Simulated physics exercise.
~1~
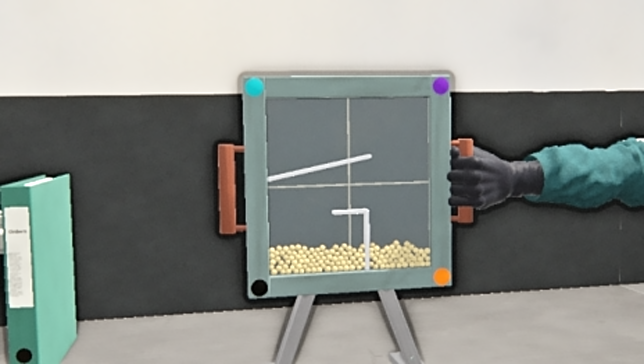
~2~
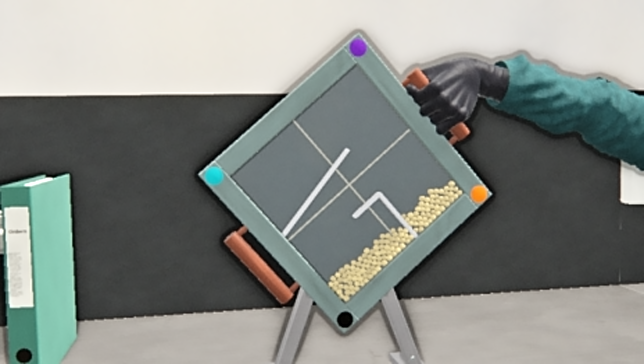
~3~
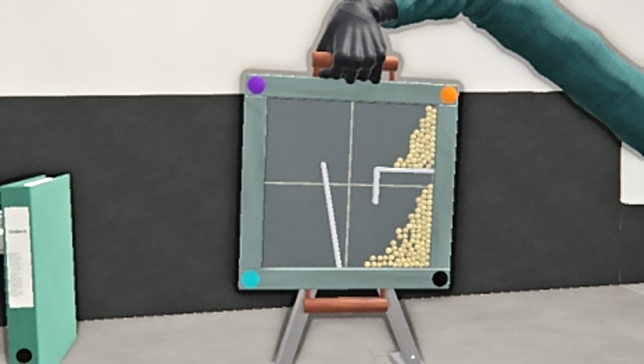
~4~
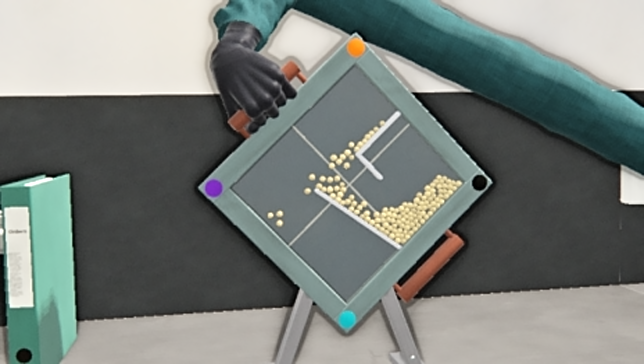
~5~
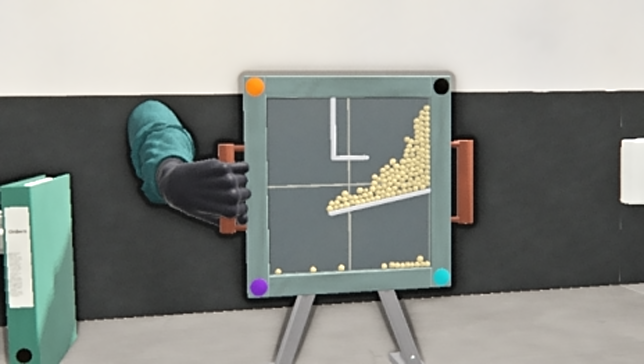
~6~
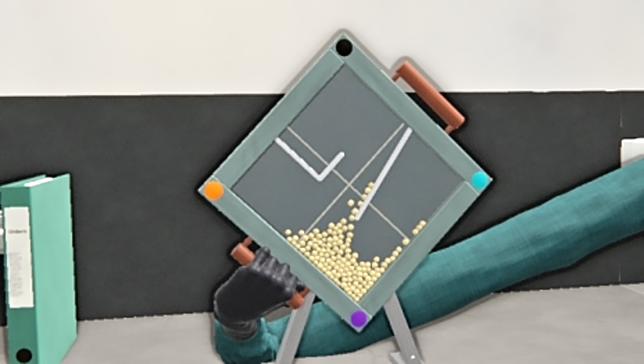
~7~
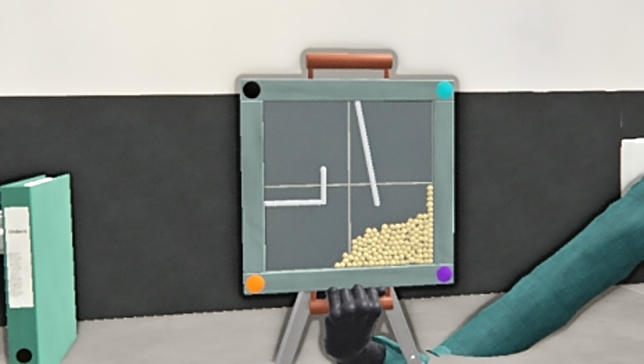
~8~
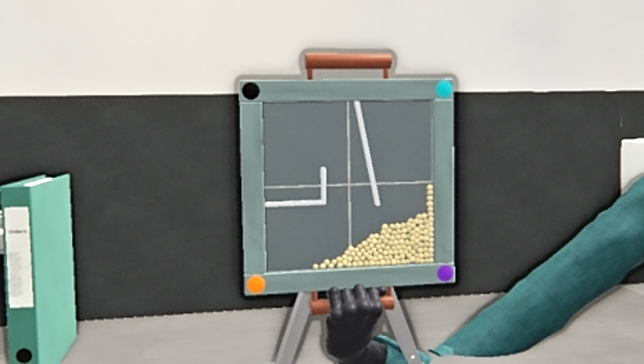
A gloved hand turns a case counterclockwise, leaving its beans mostly heaped by the purple dot.
